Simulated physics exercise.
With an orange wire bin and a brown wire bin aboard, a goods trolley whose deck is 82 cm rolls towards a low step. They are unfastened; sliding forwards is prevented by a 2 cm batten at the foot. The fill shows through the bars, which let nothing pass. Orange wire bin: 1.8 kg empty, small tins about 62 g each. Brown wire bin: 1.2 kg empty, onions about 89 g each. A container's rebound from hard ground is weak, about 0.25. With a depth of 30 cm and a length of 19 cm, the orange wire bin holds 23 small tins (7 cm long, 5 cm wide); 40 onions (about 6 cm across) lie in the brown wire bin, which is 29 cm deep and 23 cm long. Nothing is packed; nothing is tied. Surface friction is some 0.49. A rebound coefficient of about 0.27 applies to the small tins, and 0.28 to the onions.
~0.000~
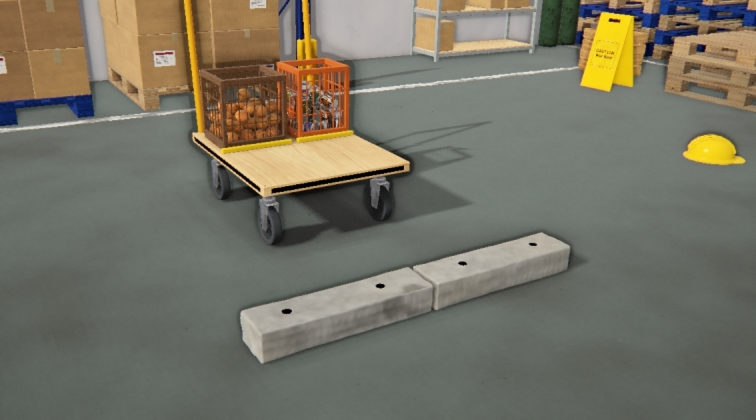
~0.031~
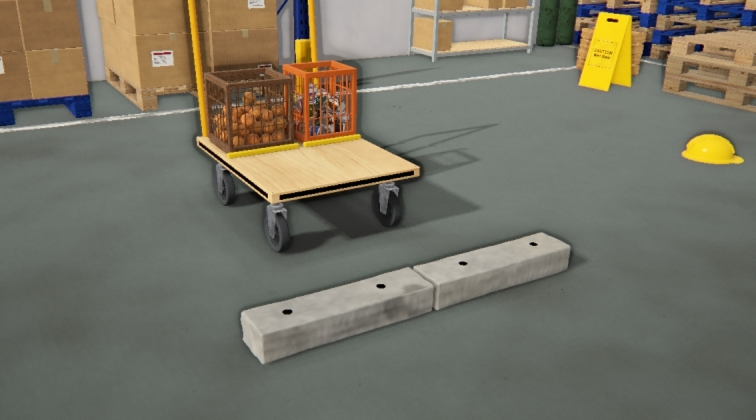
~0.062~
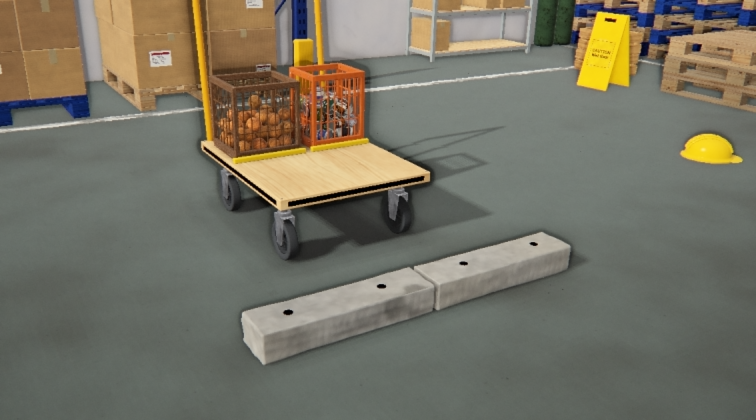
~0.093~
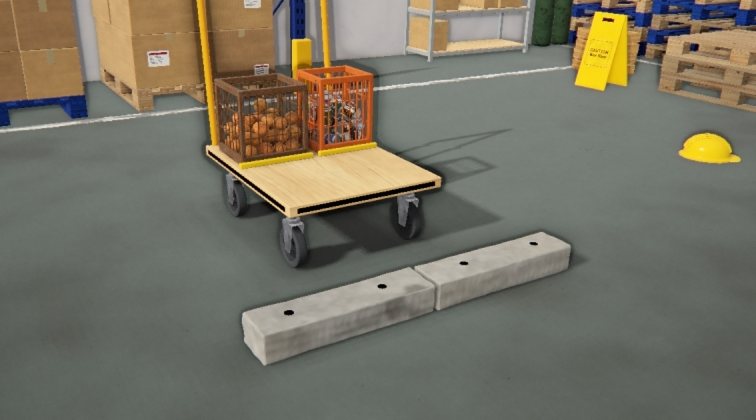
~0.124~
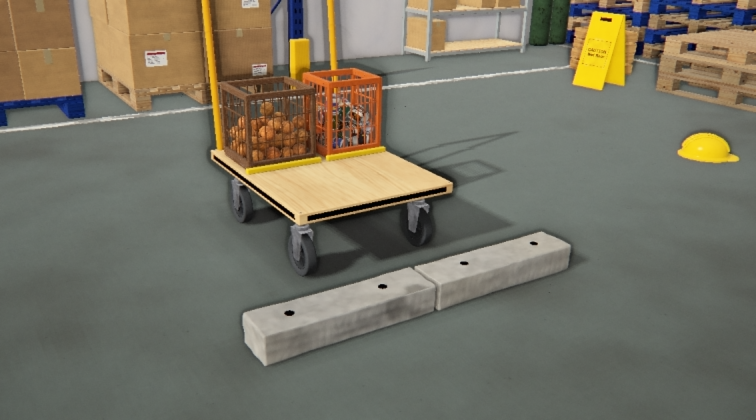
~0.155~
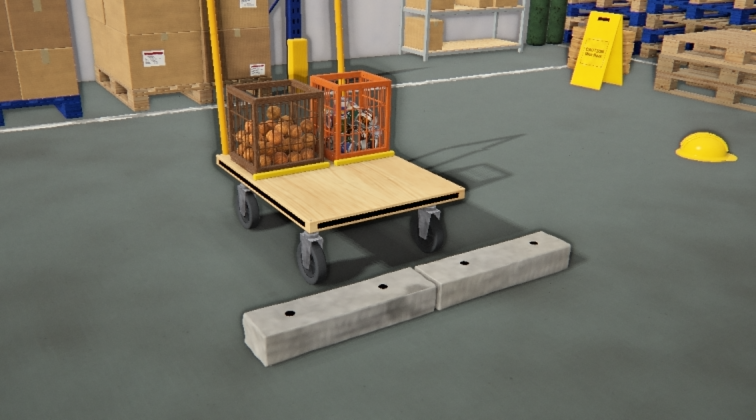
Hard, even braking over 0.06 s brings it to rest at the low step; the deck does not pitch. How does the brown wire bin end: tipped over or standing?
The brown wire bin, as it turns out, holds steady.
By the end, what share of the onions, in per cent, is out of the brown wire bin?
Roughly 0 percent.
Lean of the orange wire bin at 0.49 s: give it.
85 degrees.
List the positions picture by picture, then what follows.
In the first picture (we follow the rim corner now nearest the camera; the camera moves round a little), brown wire bin at (221, 80); orange wire bin at (299, 70); 53 cm still to roll; nothing out yet.
The second picture shows brown wire bin at (227, 84); orange wire bin at (306, 73); 46 cm still to roll.
The third picture shows brown wire bin at (233, 87); orange wire bin at (313, 76); 38 cm still to roll.
The fourth picture shows brown wire bin at (240, 91); orange wire bin at (321, 79); 31 cm still to roll.
The fifth picture shows brown wire bin at (246, 94); orange wire bin at (329, 82); 24 cm still to roll.
The sixth picture shows brown wire bin at (254, 98); orange wire bin at (337, 85); 16 cm still to roll; nothing out yet.
After 0.19 s, it starts to lose speed.
After 0.31 s, the orange wire bin leans 27° with 0 of 23 out and the brown wire bin leans 16° with 0 of 40 out.
After 0.49 s, the orange wire bin is down with 0 of 23 out and the brown wire bin leans 11° with 0 of 40 out.
After 0.79 s, the orange wire bin is down with 3 of 23 out and the brown wire bin is upright with 0 of 40 out.
When it is over (at 1.05 s), the orange wire bin is down with 6 of 23 out and the brown wire bin is upright with 0 of 40 out. Greatest lean of the brown wire bin, 19°.
